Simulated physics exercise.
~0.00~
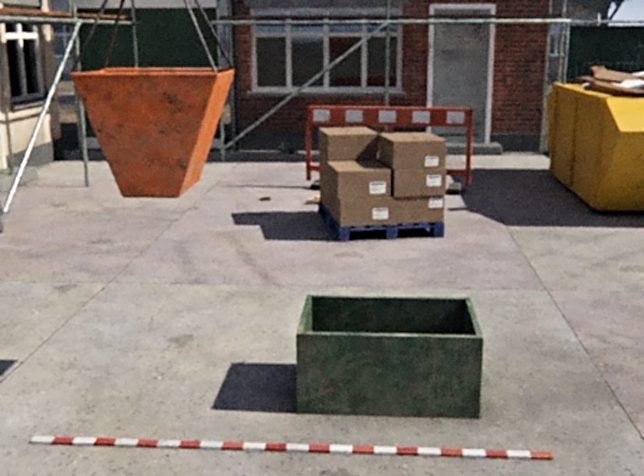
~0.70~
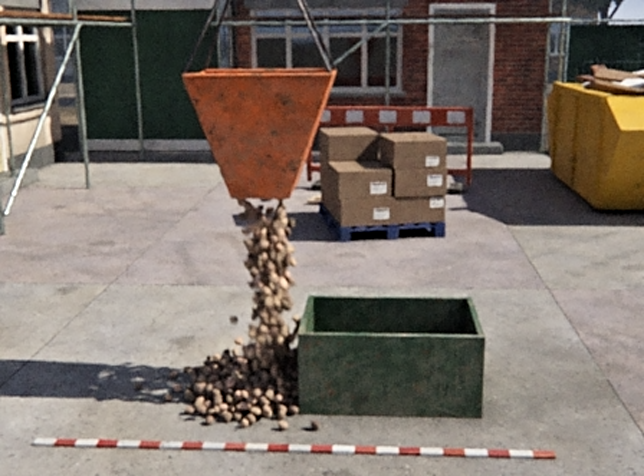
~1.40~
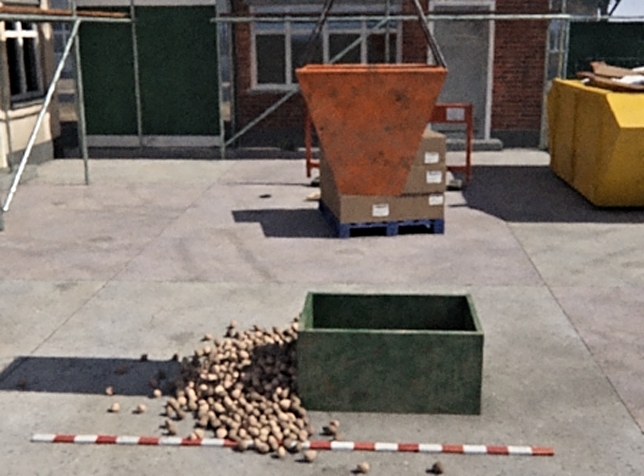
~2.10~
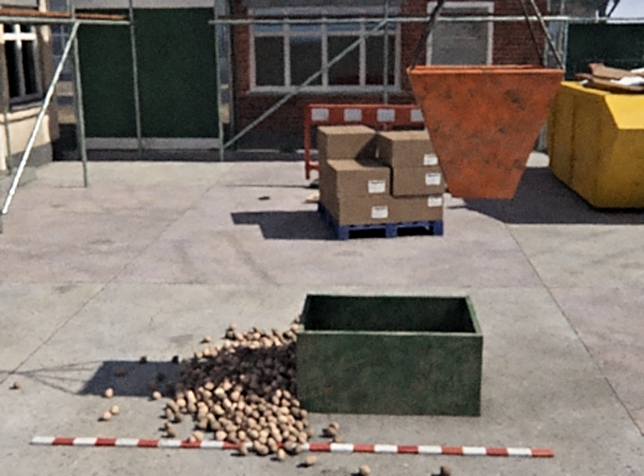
An orange hopper moving right drops its cobbles, which pile up left of the green bin.
